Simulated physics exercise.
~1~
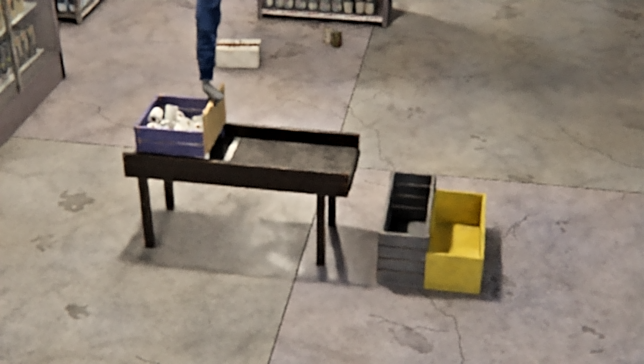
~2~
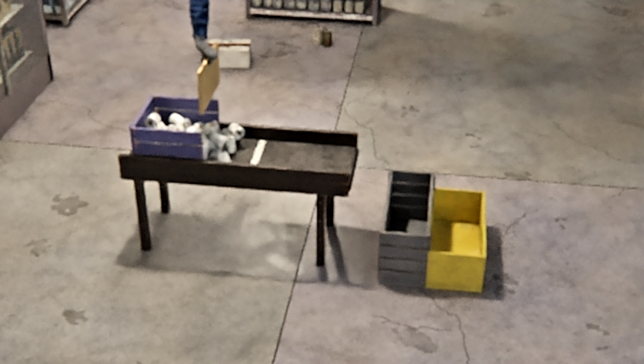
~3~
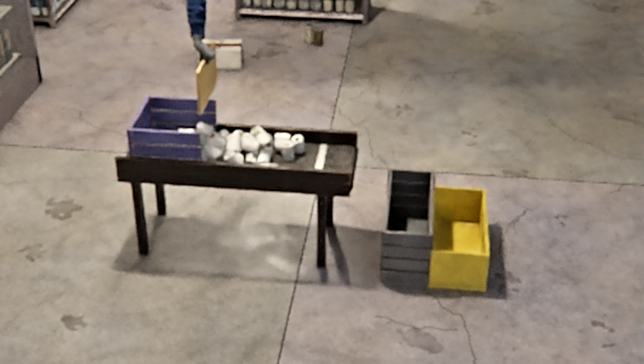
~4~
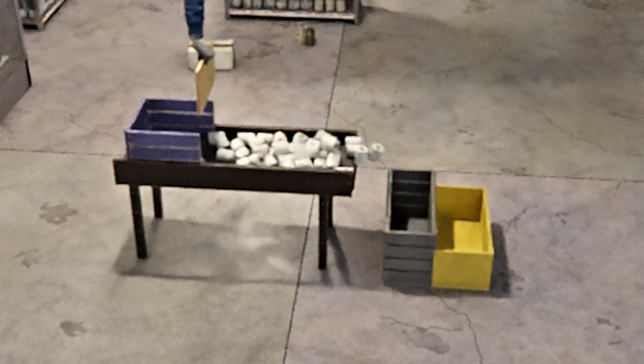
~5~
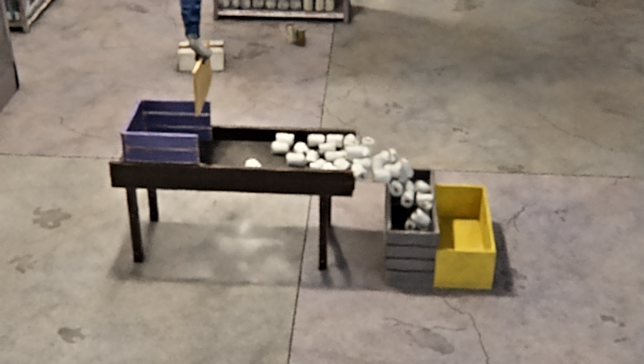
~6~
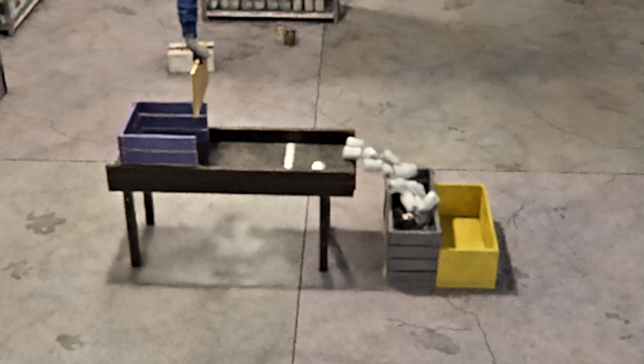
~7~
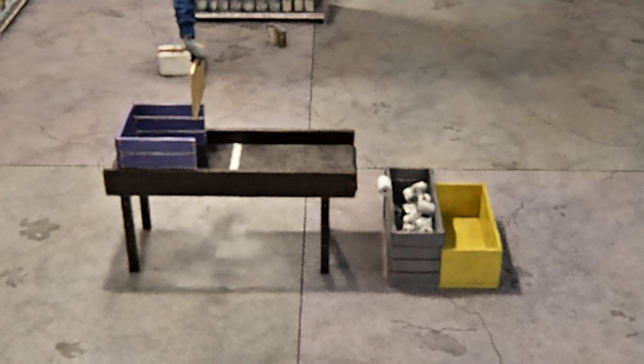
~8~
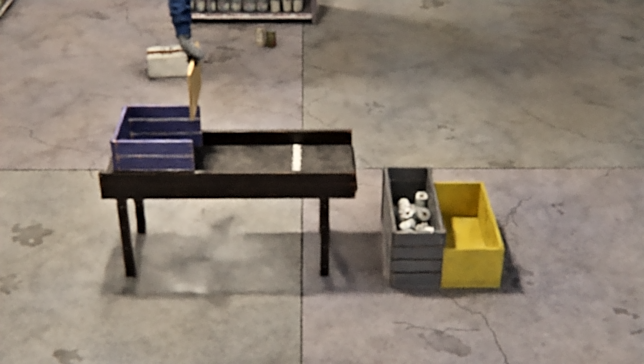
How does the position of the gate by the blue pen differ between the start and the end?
At the start the gate is down, closing off the right side of the blue pen. At the end it is held up above the pen, leaving that side open.
